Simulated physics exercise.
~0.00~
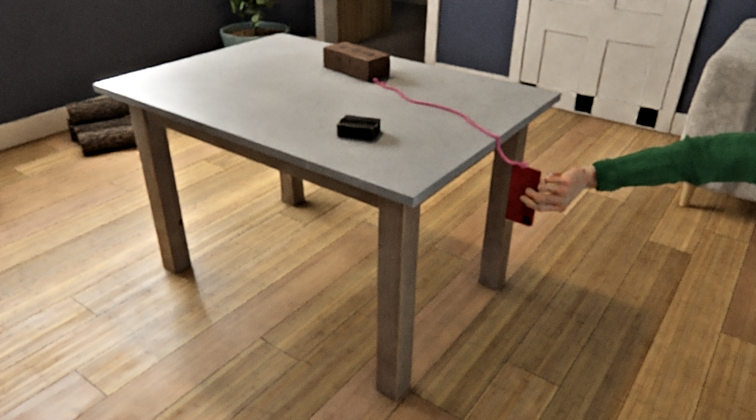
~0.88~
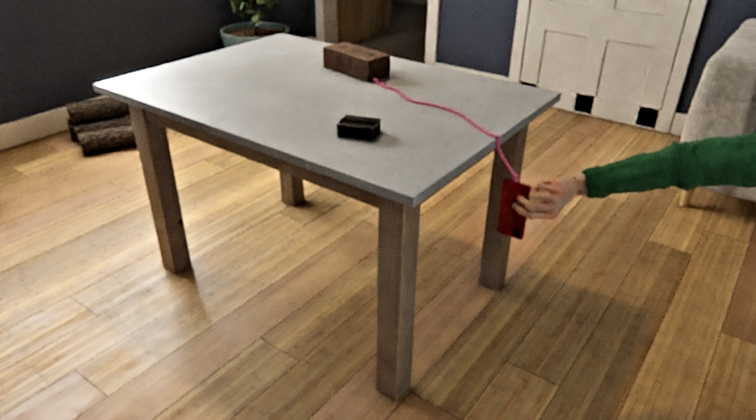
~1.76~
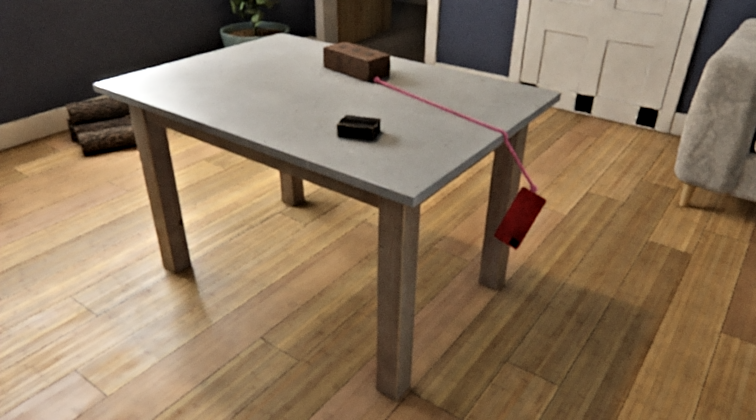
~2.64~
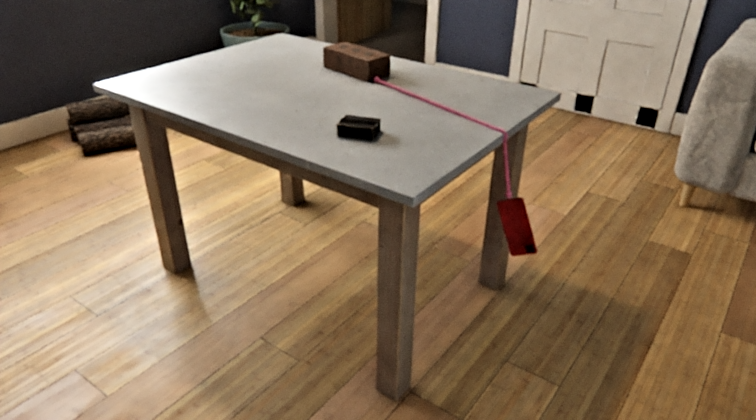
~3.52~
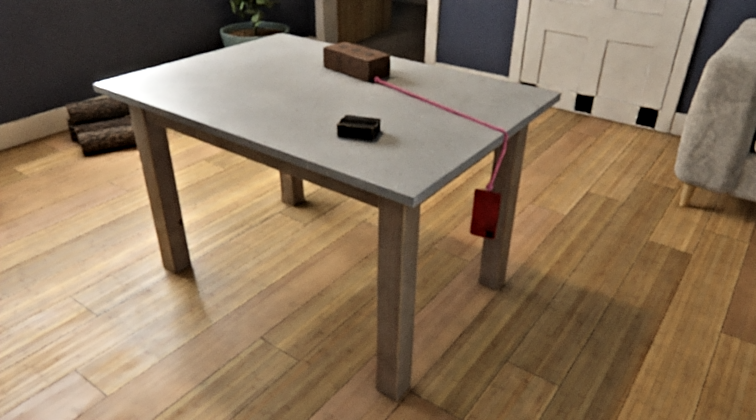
A hand in a green sleeve held a red phone tied to a pink cord beside a table, then let go, and the phone dropped slightly and swung below the edge, left hanging while the brick and black box stayed put on top.
